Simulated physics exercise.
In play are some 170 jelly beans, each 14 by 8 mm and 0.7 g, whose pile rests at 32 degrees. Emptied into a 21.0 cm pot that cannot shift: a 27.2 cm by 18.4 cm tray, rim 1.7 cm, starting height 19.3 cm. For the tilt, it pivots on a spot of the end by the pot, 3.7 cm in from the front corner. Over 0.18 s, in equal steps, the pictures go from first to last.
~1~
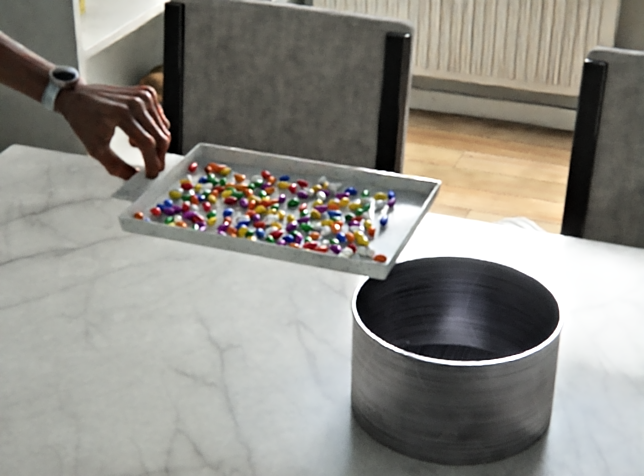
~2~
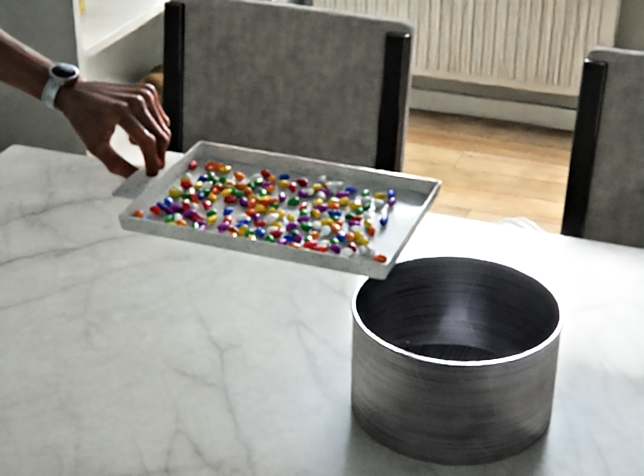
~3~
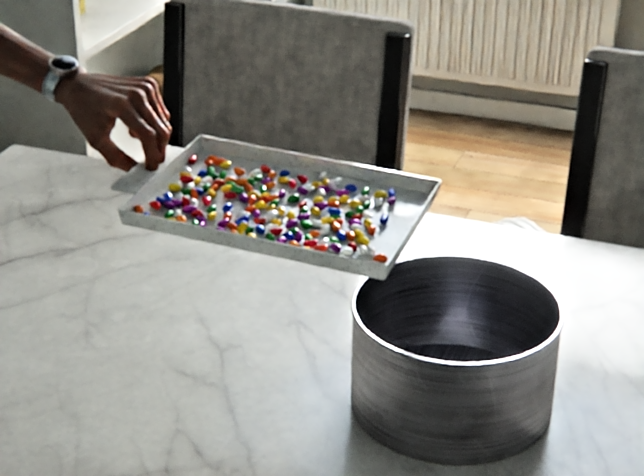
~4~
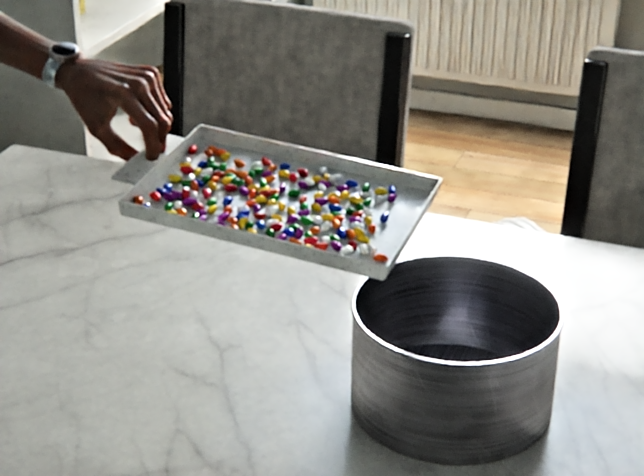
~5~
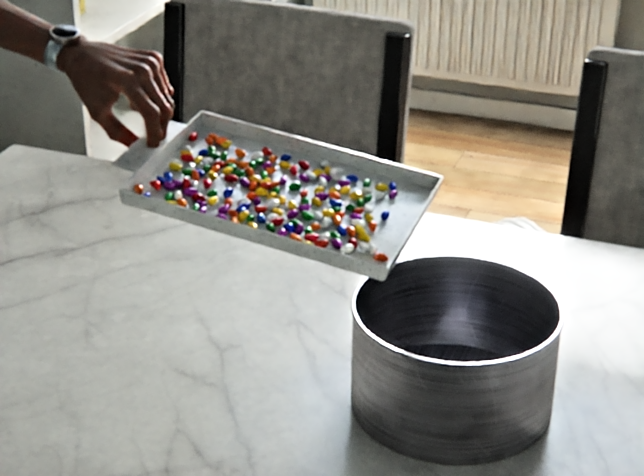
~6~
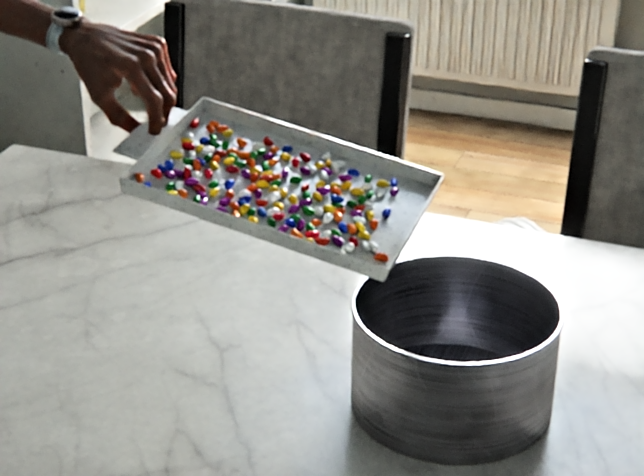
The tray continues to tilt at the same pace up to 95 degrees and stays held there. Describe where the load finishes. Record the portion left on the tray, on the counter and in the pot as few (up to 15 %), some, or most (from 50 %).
Result. Left on the tray: Few; counter: Some; pot: Most.
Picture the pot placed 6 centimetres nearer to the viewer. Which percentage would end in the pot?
It would come to roughly 95 percent.
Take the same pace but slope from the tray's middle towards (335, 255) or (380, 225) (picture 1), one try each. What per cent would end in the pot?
That would be close to 25 per cent, then close to 100 per cent.
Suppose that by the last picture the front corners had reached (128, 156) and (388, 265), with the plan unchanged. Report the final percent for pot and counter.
In the pot: 95 per cent; on the counter: 5 per cent.
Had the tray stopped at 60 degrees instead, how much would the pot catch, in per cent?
Estimated share: About 35 %.
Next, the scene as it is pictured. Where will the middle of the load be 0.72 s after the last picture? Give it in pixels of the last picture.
Load centre: About (423, 272) px.
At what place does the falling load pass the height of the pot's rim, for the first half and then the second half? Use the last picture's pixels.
First near (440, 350), then at (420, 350).
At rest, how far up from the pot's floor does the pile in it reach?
Close to 1.5 cm up.
Then, 0.43 s after the last picture, tilt 51 degrees; the tray holds 100 %, the pot 0 %.
Then, 0.72 s after the last picture, tilt 78 degrees; the tray holds 55 %, the pot 15 %.
Then, 1.11 s after the last picture, tilt 95 degrees; the tray holds 10 %, the pot 60 %.
In the end, tray 0 %, counter 25 %, pot 70 %.
